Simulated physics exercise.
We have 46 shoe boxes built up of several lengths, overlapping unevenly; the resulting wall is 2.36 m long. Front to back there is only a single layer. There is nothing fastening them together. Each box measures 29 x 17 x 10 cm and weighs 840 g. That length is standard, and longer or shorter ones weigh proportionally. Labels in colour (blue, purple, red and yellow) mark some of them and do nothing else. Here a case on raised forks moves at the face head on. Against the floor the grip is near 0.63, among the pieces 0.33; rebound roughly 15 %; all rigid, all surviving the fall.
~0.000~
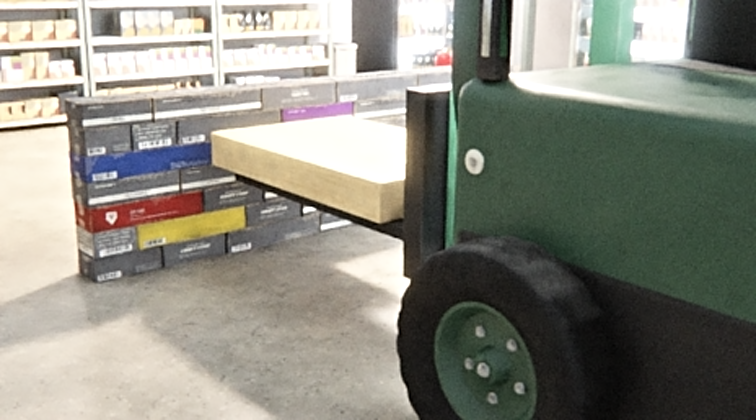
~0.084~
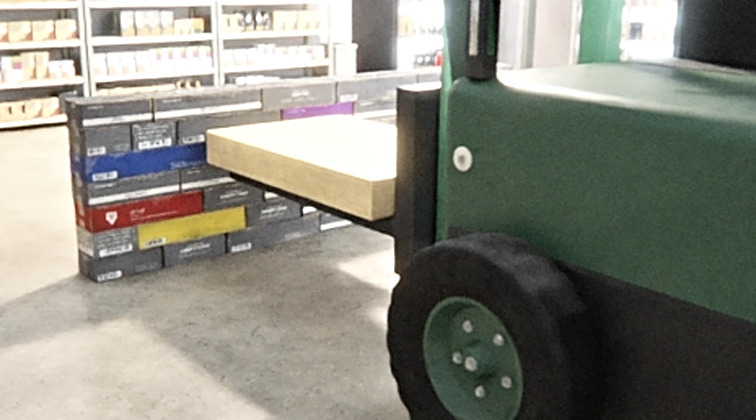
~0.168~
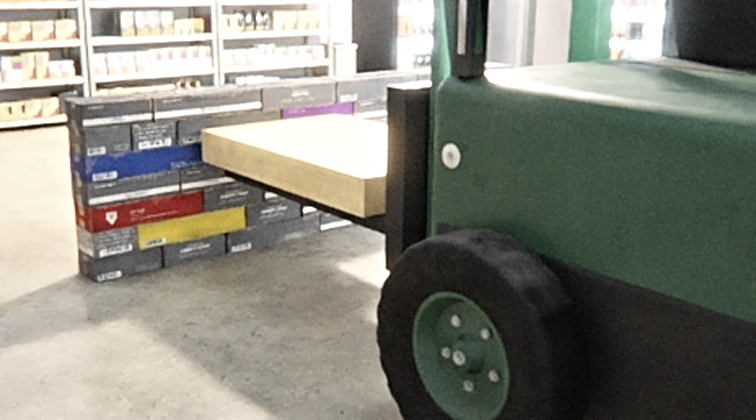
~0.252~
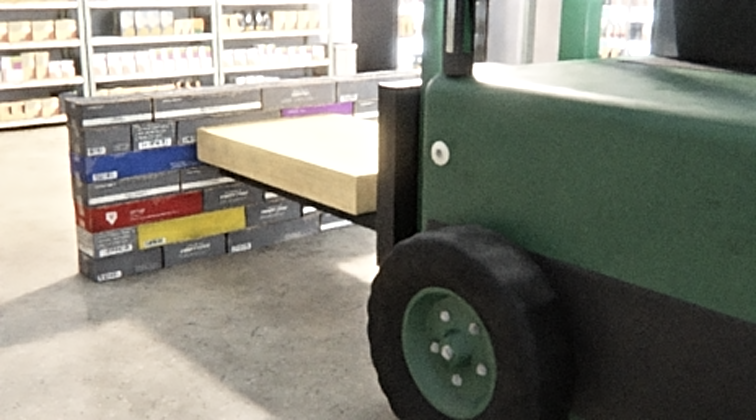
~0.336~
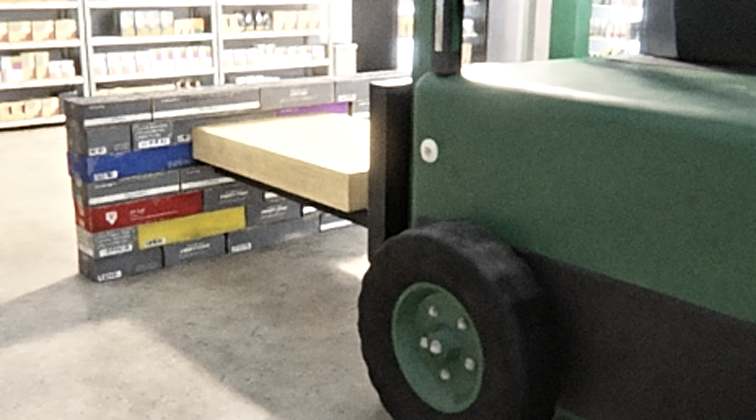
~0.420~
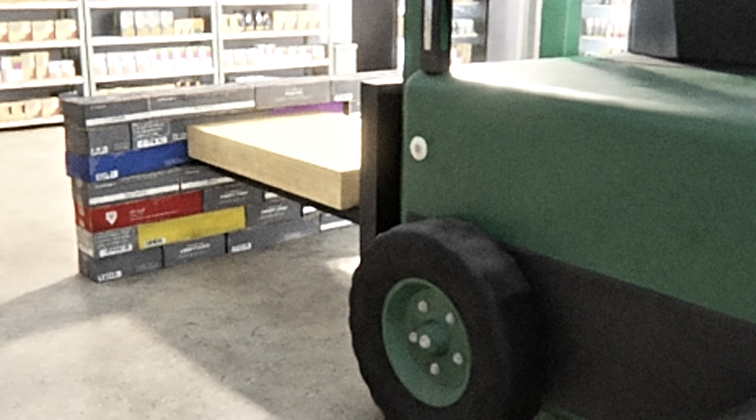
A green forklift with a dark wheel fills the right side of a sunlit, concrete-floored storeroom, seen from a still, slightly raised view beside it. Its raised forks carry a flat pale case toward a low wall of grey boxes with blue, red, yellow and purple labels, stocked shelves behind. The forklift creeps left, and the case meets the wall, nudging its upper boxes slightly leftward.
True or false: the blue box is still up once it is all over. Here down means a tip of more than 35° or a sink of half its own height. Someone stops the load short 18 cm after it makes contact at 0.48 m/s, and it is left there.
False.
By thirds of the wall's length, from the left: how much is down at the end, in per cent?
Left third 40 per cent, middle 40 per cent, right 10 per cent.
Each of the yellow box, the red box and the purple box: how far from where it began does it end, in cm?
Net displacement: Yellow = 0 cm, red = 0 cm, purple = 85 cm.
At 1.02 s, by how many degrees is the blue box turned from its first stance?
Tilt from start: Approx. 70 degrees.
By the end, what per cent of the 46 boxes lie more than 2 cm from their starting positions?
35 percent.
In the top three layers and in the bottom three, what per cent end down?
Of the top ones 70 percent, of the bottom ones 0 percent.
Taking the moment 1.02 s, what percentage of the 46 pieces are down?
By then, 20 per cent.
Around 0.70 s, none of the 46 boxes down, 21 disturbed; blue box tipped 9°; purple box tipped 10°.
Around 1.02 s, 10 of the 46 boxes down; blue box tipped 67°, 7 cm lower; purple box tipped 47°, 21 cm lower.
Around 1.52 s, 13 of the 46 boxes down; blue box on its side; purple box upside down.
Finally (2.5 s), 13 of the 46 boxes down; blue box on its side; purple box upside down; red box unmoved. Seen by the last camera, middles, blue box near (96, 238), purple box near (262, 189).
